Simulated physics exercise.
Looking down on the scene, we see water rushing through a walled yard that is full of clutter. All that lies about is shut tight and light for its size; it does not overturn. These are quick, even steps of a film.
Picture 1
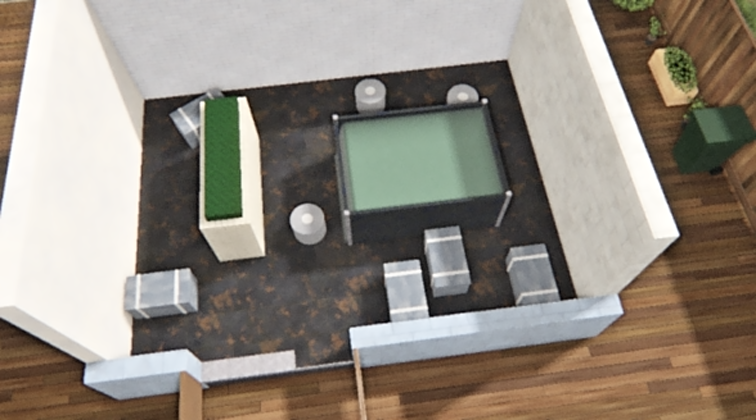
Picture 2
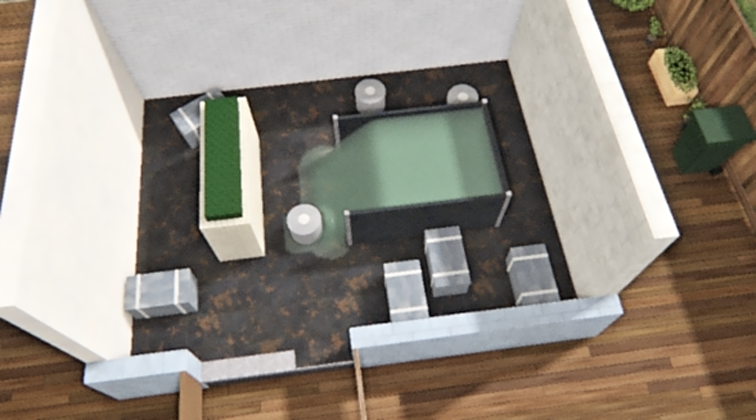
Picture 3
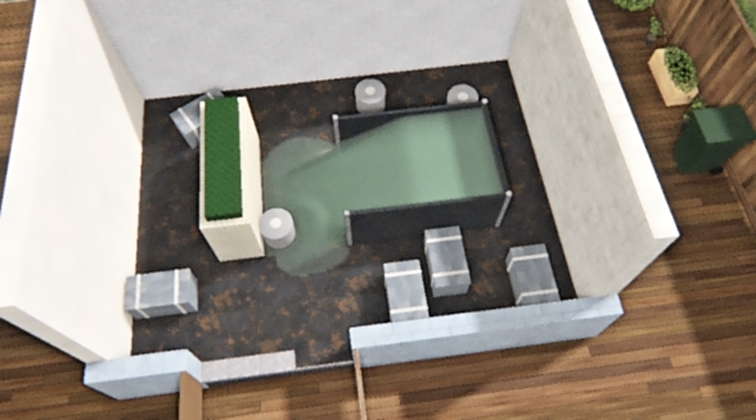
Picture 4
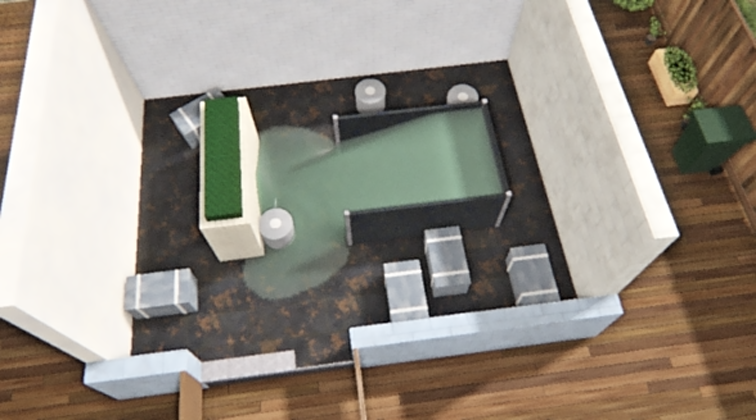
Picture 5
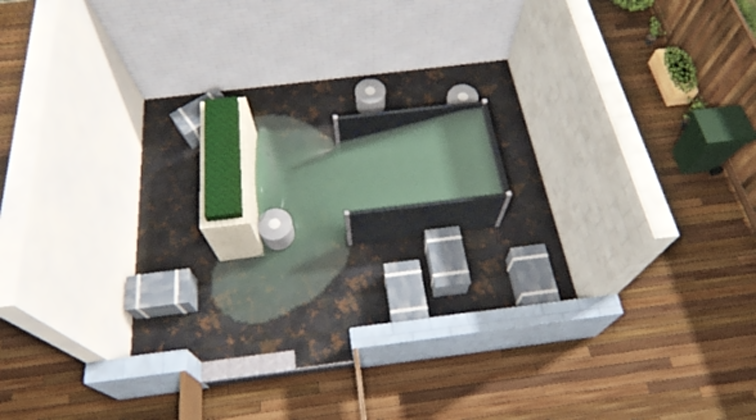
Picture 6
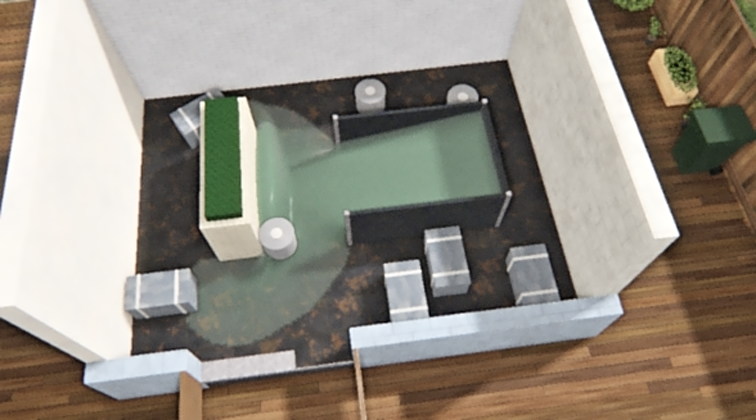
A white-walled yard with a dark, rust-mottled floor is seen from high above, with wooden planking around it. A dark-framed tank of green water stands right of centre, a cream block topped with green stands to its left, and pale grey tubs and strapped trunks are scattered about. The water pours out leftward, pushes one tub to the block, and spreads across the floor around it, while the camera stays still.
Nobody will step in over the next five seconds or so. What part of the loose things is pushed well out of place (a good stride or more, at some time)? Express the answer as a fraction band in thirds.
Fraction band: 1/3 to 2/3.
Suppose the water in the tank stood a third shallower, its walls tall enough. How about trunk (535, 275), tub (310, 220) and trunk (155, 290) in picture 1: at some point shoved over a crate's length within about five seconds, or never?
Note, listed order: Didn't cover it / covered it / covered it.
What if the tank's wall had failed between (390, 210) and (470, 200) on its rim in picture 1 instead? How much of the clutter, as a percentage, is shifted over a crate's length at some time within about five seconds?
About 80 per cent.
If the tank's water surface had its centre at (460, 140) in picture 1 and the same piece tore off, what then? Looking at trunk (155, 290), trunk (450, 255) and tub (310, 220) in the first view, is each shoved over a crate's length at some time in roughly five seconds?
Taking them in turn: Got sent well off; kept near its start; got sent well off.
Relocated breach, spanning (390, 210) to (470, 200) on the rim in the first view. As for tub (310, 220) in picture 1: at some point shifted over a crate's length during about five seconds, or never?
As I see it, the answer is short of that distance.
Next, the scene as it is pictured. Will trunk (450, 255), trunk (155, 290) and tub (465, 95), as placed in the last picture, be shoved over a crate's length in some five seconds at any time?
In the order given: Fell short, covered the distance, covered the distance.
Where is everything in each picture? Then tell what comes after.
A tub at (308, 219) rests on the ground; a trunk at (157, 289), on the bottom; 0 of 8 have shifted, in the first frame.
A tub at (304, 219), on the bottom, close to its start; a trunk at (157, 289) rests on the ground; 0 of 8 have shifted, in the second frame.
A tub at (276, 223) rests on the ground, a stride from its start; a trunk at (157, 289), on the bottom; 1 of 8 have shifted, in the third frame.
A tub at (275, 224) rests on the ground, a stride from its start; a trunk at (157, 289), on the bottom; 1 of 8 have shifted, in the fourth frame.
A tub at (275, 224) floats, a stride from its start; a trunk at (157, 289), on the bottom; 1 of 8 have shifted, in the fifth frame.
A tub at (277, 233) floats, a stride from its start; a trunk at (157, 289), on the bottom; 1 of 8 have shifted, in the sixth frame.
A moment on, 1 of 8 are well off their spots; 1 afloat.
Next, 1 of 8 are well off their spots; 0 afloat.
Later, 5 of 8 are well off their spots; 4 afloat.
In the end, 4 of 8 are well off their spots, and 5 have been at some point; 4 afloat.
